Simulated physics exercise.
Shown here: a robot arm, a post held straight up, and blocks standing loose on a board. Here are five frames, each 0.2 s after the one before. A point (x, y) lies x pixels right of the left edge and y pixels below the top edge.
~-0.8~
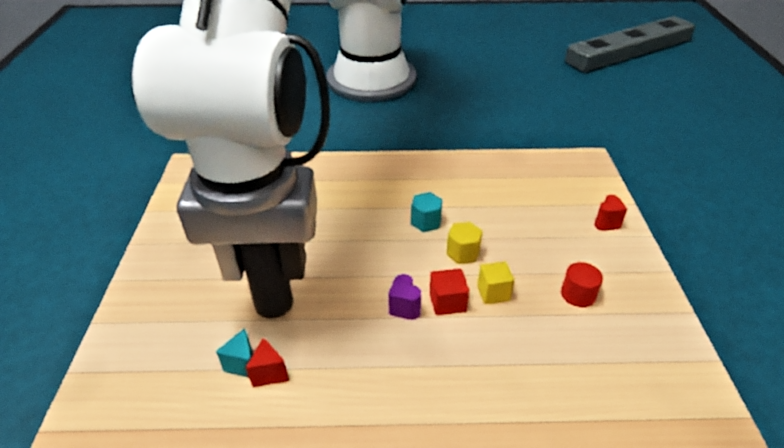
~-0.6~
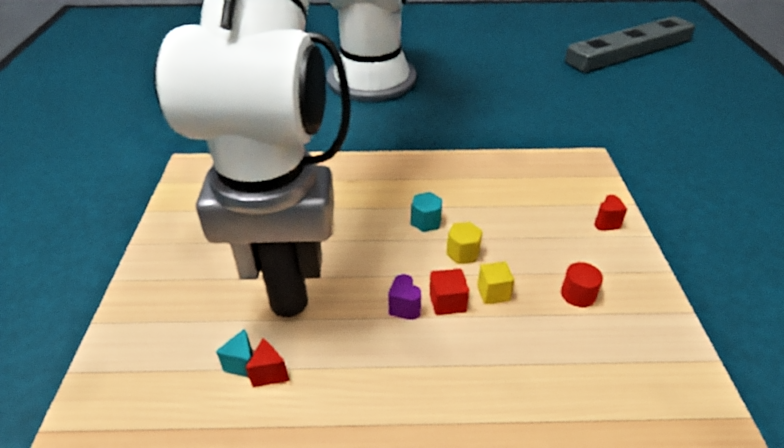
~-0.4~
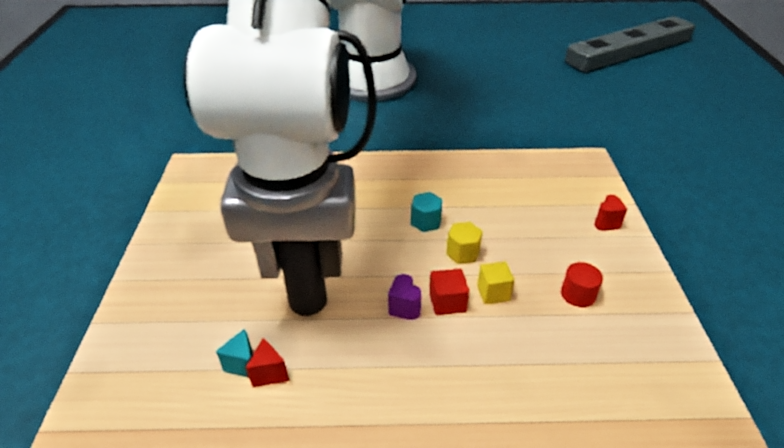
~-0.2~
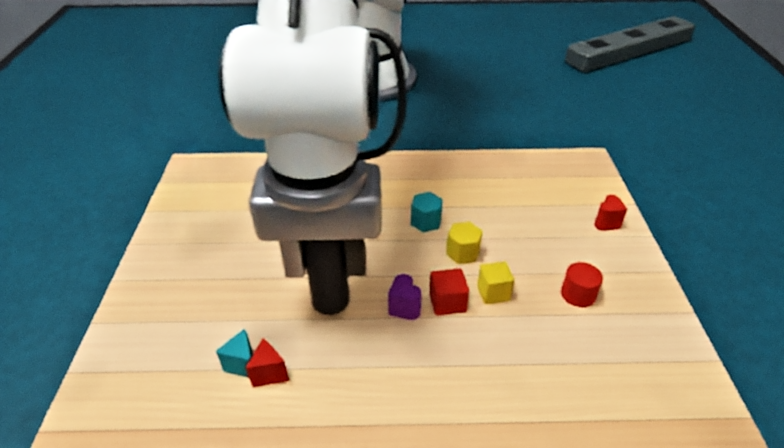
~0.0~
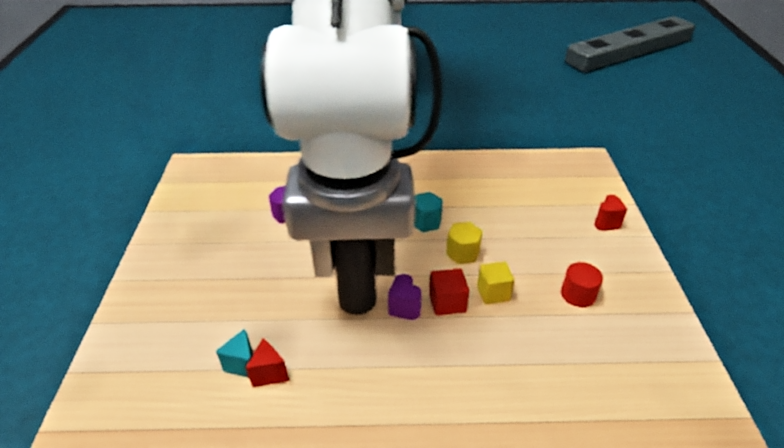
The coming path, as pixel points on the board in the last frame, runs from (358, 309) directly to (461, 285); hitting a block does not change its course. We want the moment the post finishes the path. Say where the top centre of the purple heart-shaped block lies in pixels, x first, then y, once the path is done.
My estimate: (470, 290).
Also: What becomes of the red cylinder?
It stays put.
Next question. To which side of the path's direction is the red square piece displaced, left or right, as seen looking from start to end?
It's going to go right.
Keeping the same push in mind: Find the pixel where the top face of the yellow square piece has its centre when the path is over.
Expect it around (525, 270).
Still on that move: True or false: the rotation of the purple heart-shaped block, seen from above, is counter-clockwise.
False
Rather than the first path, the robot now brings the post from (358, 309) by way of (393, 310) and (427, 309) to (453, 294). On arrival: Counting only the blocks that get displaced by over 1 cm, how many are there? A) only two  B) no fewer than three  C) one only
My answer is option B.
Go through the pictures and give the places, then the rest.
Tip of the post (274, 304), middles of tops, purple heart-shaped block (405, 288), red square piece (450, 281), yellow hexagonal block (465, 232), yellow square piece (497, 272), red cylinder (585, 274), in the first picture.
Post (289, 303), nothing pushed, in the second picture.
Post (308, 301), nothing pushed, in the third picture.
Post (331, 300), nothing pushed, in the fourth picture.
Post (358, 300), purple heart-shaped block (405, 288), red square piece (450, 281), yellow hexagonal block (465, 232), yellow square piece (497, 272), red cylinder (585, 274), in the fifth picture.
What follows on the original path. One third of the way, post (393, 292); purple heart-shaped block (426, 287); red square piece (455, 281).
Two thirds of the way, post (428, 284); purple heart-shaped block (457, 286), turned 15° clockwise; red square piece (486, 280); yellow square piece (512, 271).
At the end, post (462, 276); purple heart-shaped block (470, 290), turned 40° clockwise; red square piece (501, 281); yellow hexagonal block unmoved; yellow square piece (525, 270); red cylinder unmoved.
